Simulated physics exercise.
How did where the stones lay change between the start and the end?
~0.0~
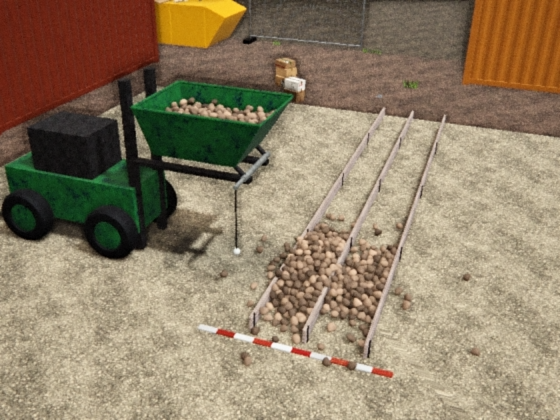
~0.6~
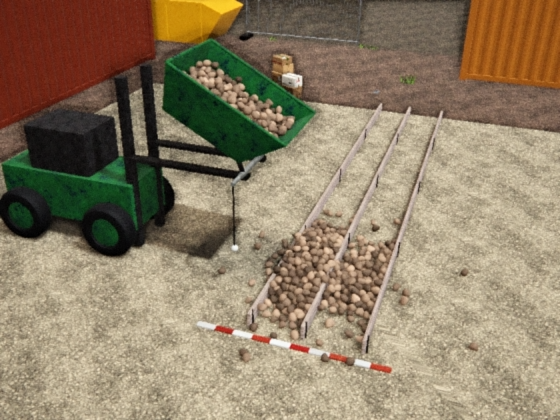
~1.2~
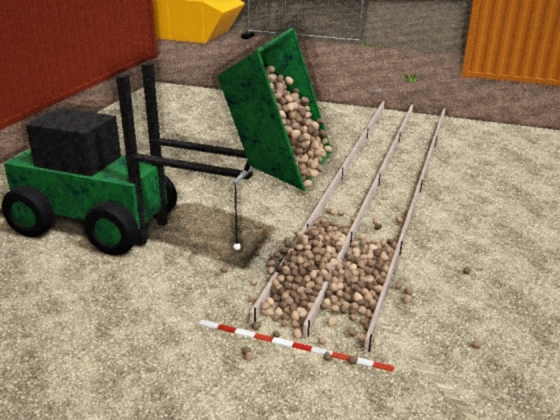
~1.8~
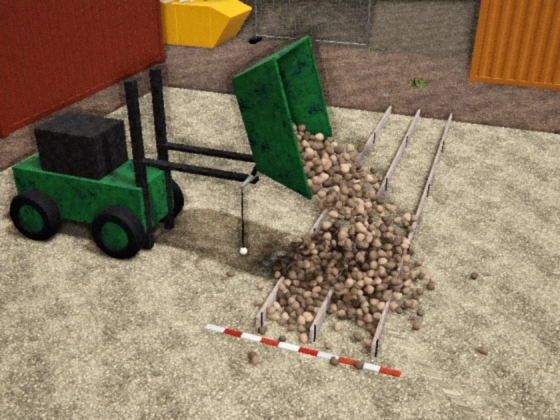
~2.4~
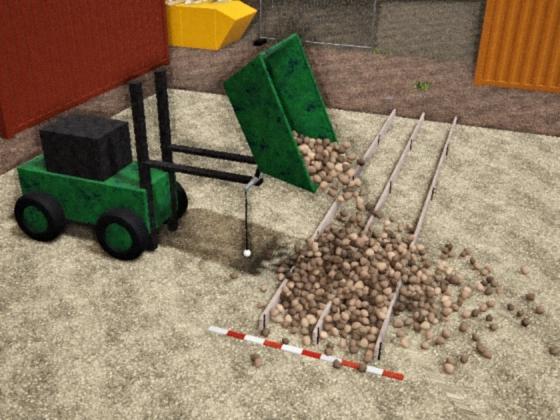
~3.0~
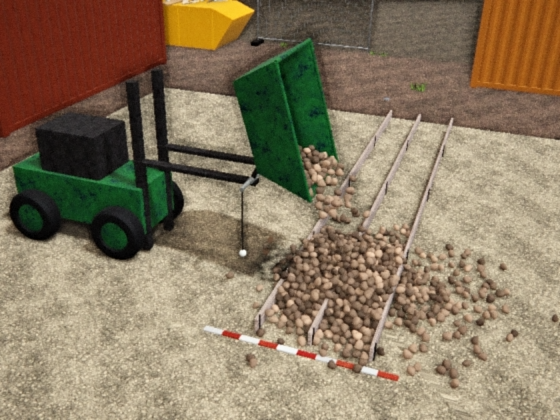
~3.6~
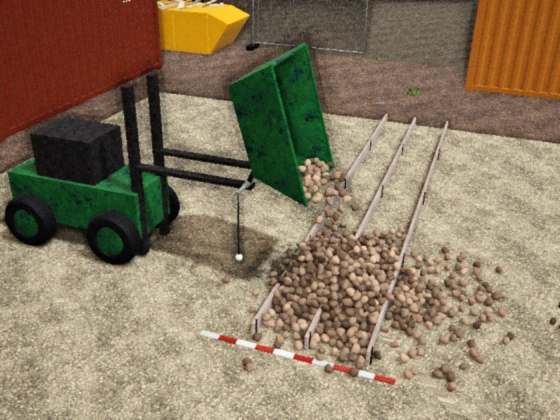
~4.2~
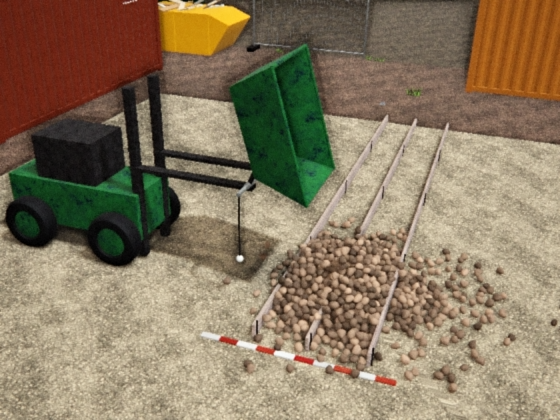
At the start, some stones were up in the skip and the rest lay mostly between the boards. By the end, they were all on the ground in a bigger heap reaching farther right, with many scattered past the right-hand board.
